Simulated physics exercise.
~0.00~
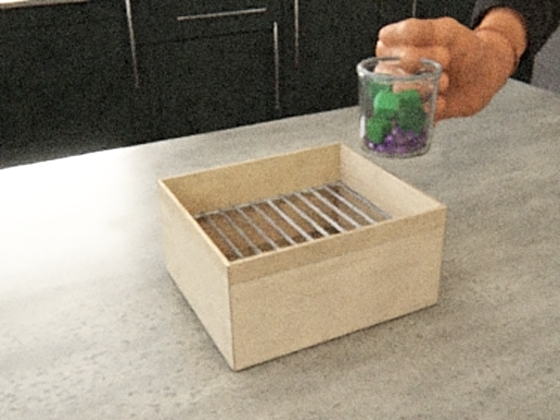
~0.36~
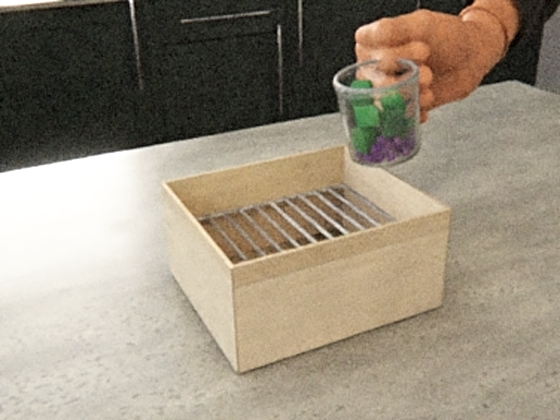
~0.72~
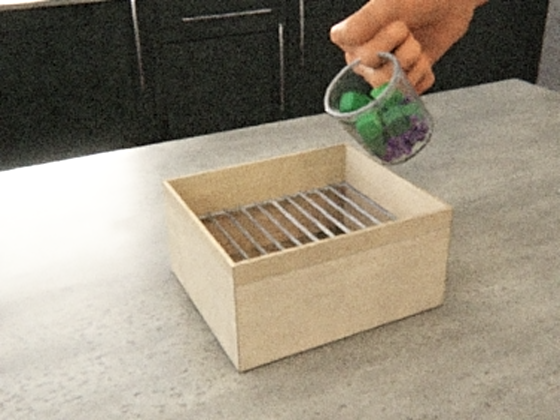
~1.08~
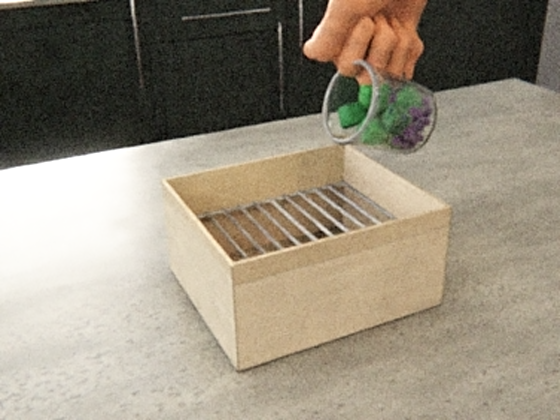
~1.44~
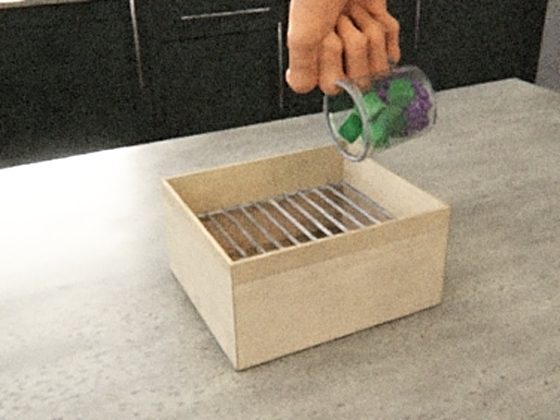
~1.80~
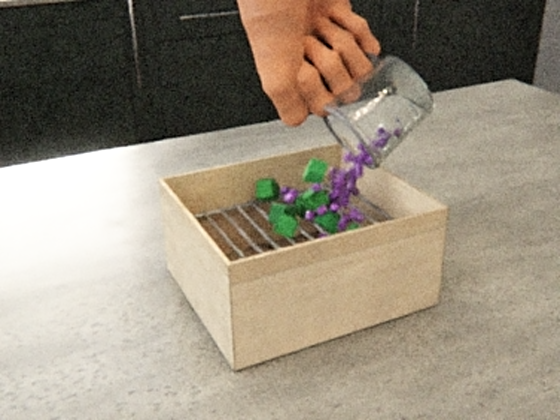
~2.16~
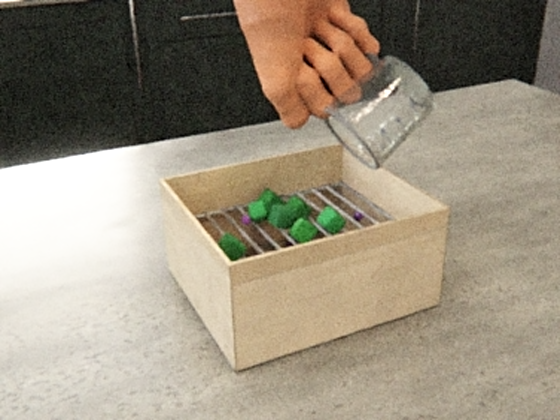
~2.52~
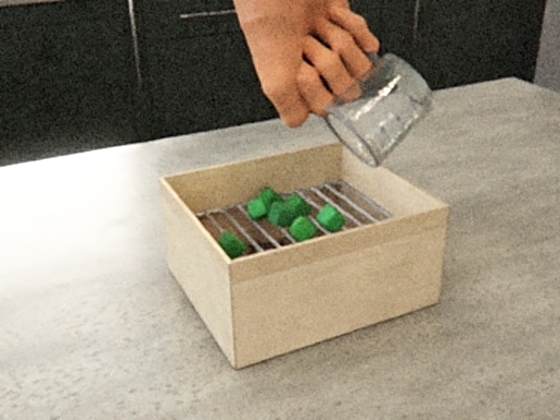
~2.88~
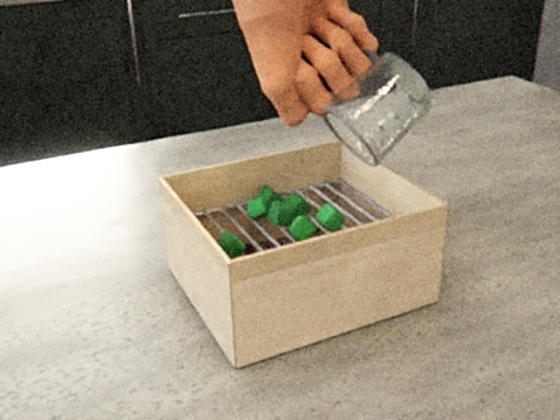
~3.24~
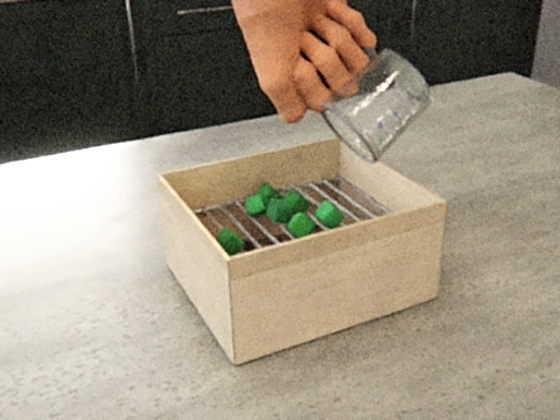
Hand tilting a clear cup over a wooden box, spilling purple and green pieces, the green staying on the wire rack, purple dropping through.
